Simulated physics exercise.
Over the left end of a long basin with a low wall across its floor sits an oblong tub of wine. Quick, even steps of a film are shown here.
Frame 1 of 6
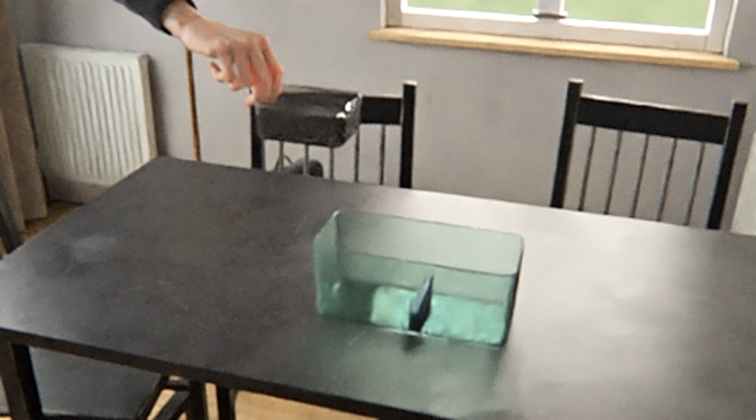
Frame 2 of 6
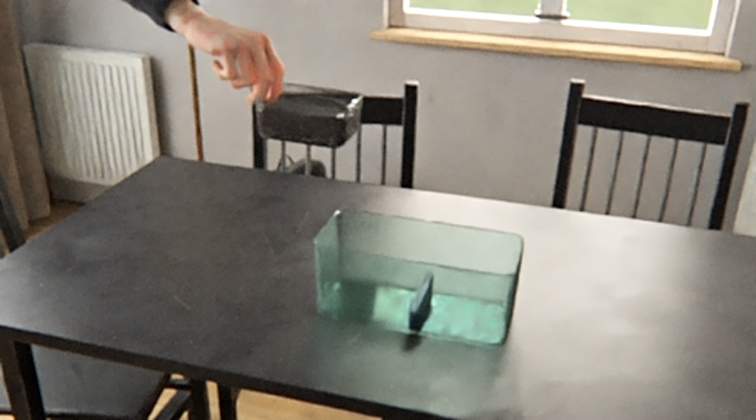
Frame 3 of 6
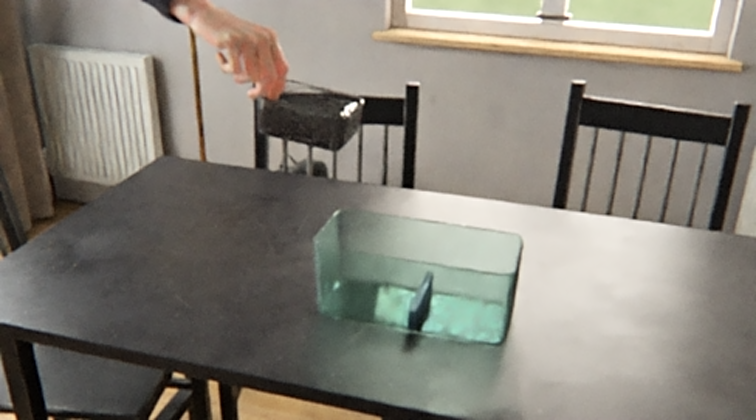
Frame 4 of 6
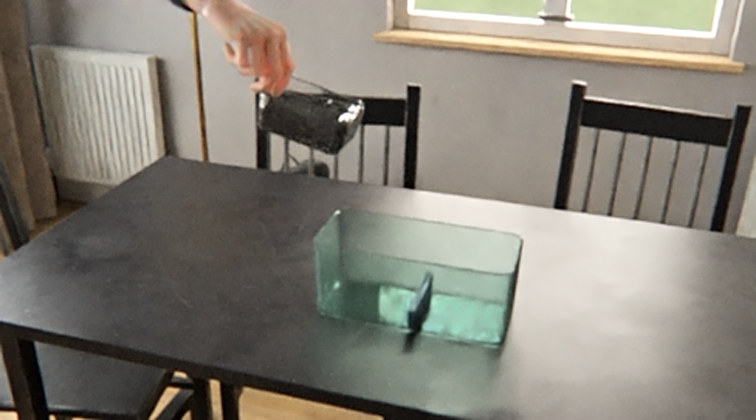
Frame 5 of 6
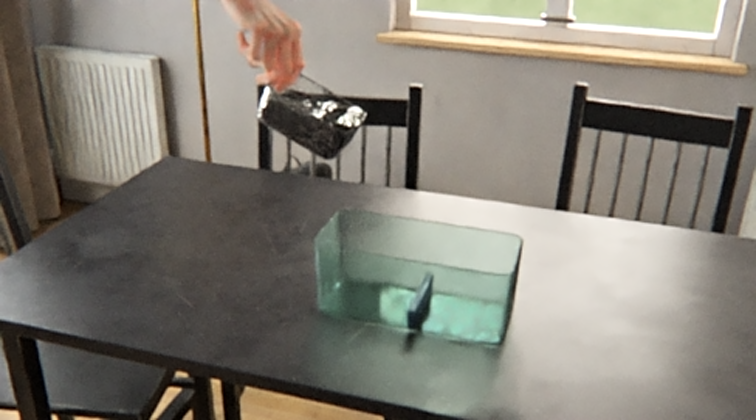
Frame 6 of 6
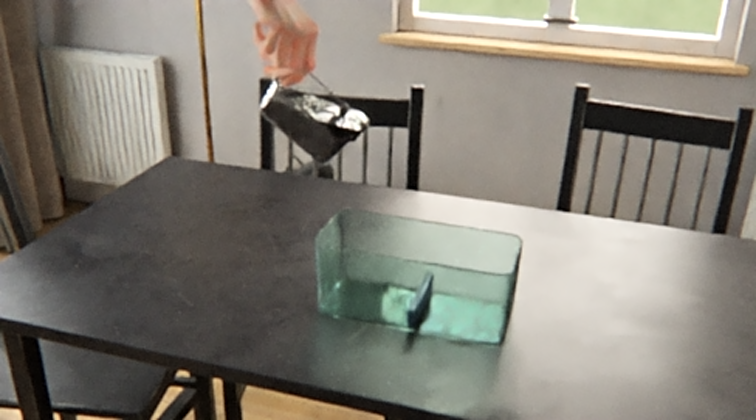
At a black dining table, a hand tilting a small tub of dark liquid steadily rightward above a green-tinted basin with a low divider.
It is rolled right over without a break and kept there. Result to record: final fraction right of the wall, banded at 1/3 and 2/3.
Fraction right of wall: Under 1/3.
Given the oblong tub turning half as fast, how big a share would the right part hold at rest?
Near 15 parts in a hundred.
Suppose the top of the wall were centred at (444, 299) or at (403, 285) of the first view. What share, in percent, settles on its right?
In order, some 20 and 20 in a hundred.
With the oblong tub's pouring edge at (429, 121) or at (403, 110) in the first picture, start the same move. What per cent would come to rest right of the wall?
Try one: 65 %; try two: 60 %.
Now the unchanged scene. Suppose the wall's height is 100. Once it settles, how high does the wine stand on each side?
I'd put the left at about 60 and the right at about 20.
A moment on, the oblong tub is tipped right over and 9 per cent is still to pour, 29 is left of the wall and 0 right of it.
Next, the oblong tub is tipped right over and 1 per cent is still to pour, 76 is left of the wall and 5 right of it.
Then the oblong tub is tipped right over and 0 per cent is still to pour, 71 is left of the wall and 16 right of it.
Later the oblong tub is tipped right over and 0 per cent is still to pour, 72 is left of the wall and 18 right of it.
Finally, 72 per cent lies left of the wall, 18 right of it and 11 outside.
